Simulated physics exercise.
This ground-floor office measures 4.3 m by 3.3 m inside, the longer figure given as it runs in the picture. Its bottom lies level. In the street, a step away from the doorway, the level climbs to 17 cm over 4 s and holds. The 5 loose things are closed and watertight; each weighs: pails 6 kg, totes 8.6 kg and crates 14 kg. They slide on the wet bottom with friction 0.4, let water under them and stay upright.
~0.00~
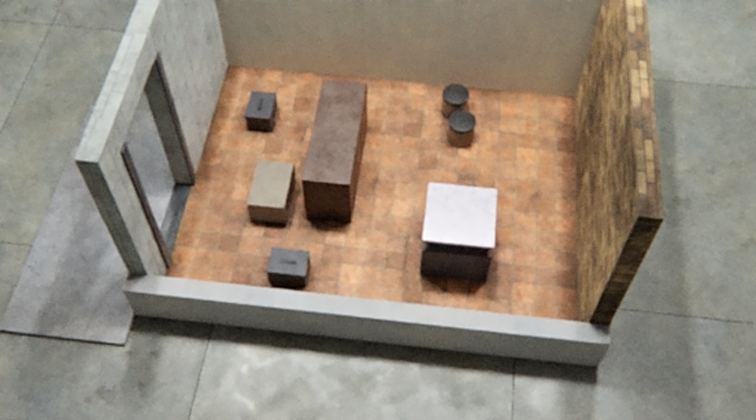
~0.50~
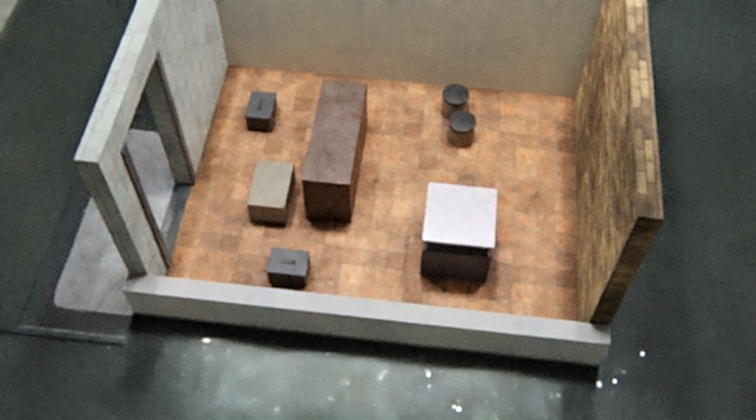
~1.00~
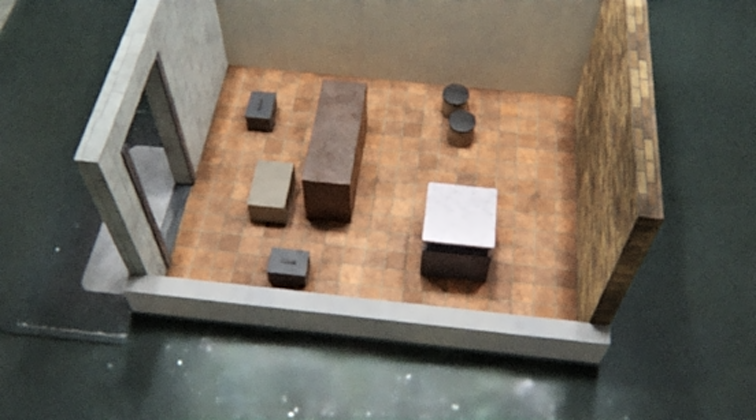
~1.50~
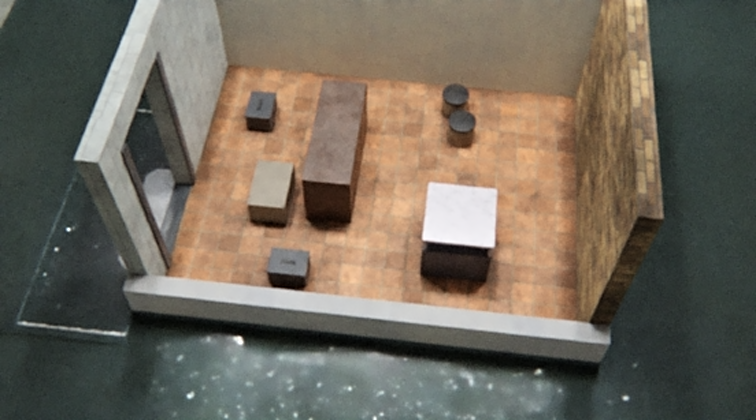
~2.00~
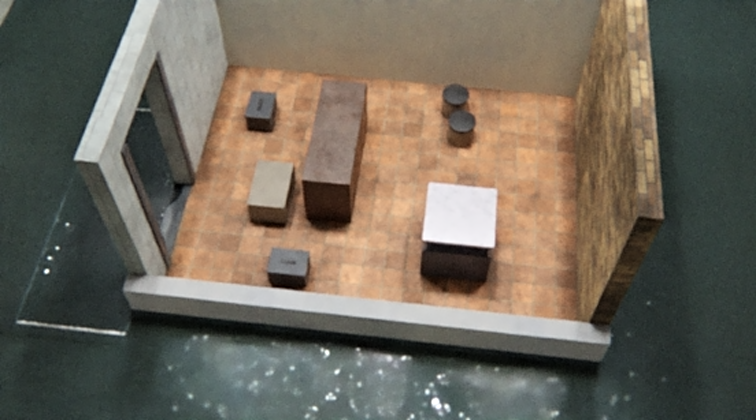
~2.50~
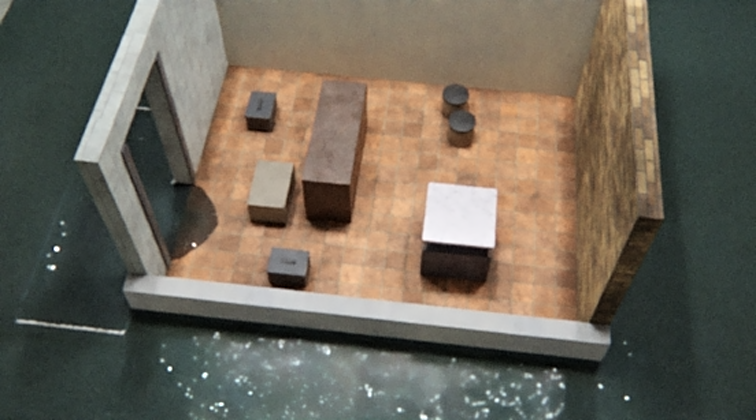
Dark water spreads over the grey paving around a small open-topped room with a tiled floor, then covers the pale slab outside the doorway on the left. Finally it crosses the threshold, forming a small dark patch just inside, while the boxes and blocks stay still.
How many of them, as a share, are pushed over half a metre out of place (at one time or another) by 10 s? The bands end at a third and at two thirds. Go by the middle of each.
It is less than a third.
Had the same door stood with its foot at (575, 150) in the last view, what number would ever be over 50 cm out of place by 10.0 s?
Then 3.
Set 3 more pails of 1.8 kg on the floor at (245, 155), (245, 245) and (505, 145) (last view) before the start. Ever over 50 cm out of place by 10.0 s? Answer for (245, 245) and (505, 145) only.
In that order: Over, less.
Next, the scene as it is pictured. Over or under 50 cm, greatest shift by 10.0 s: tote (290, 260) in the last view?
It is over.
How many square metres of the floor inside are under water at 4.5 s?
Some 4.0 m2.
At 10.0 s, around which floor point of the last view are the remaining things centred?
At about (402, 164).
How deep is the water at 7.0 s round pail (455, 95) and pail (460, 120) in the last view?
Roughly 1 and 1 cm.
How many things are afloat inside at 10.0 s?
I count 1.
After 3.5 s 0 of 5 are over 50 cm from their spots; 0 afloat.
After 4.5 s 0 of 5 are over 50 cm from their spots; 0 afloat.
After 7.0 s 1 of 5 are over 50 cm from their spots; 0 afloat.
After 10.0 s 1 of 5 are over 50 cm from their spots, and 1 have been at some point; 1 afloat.
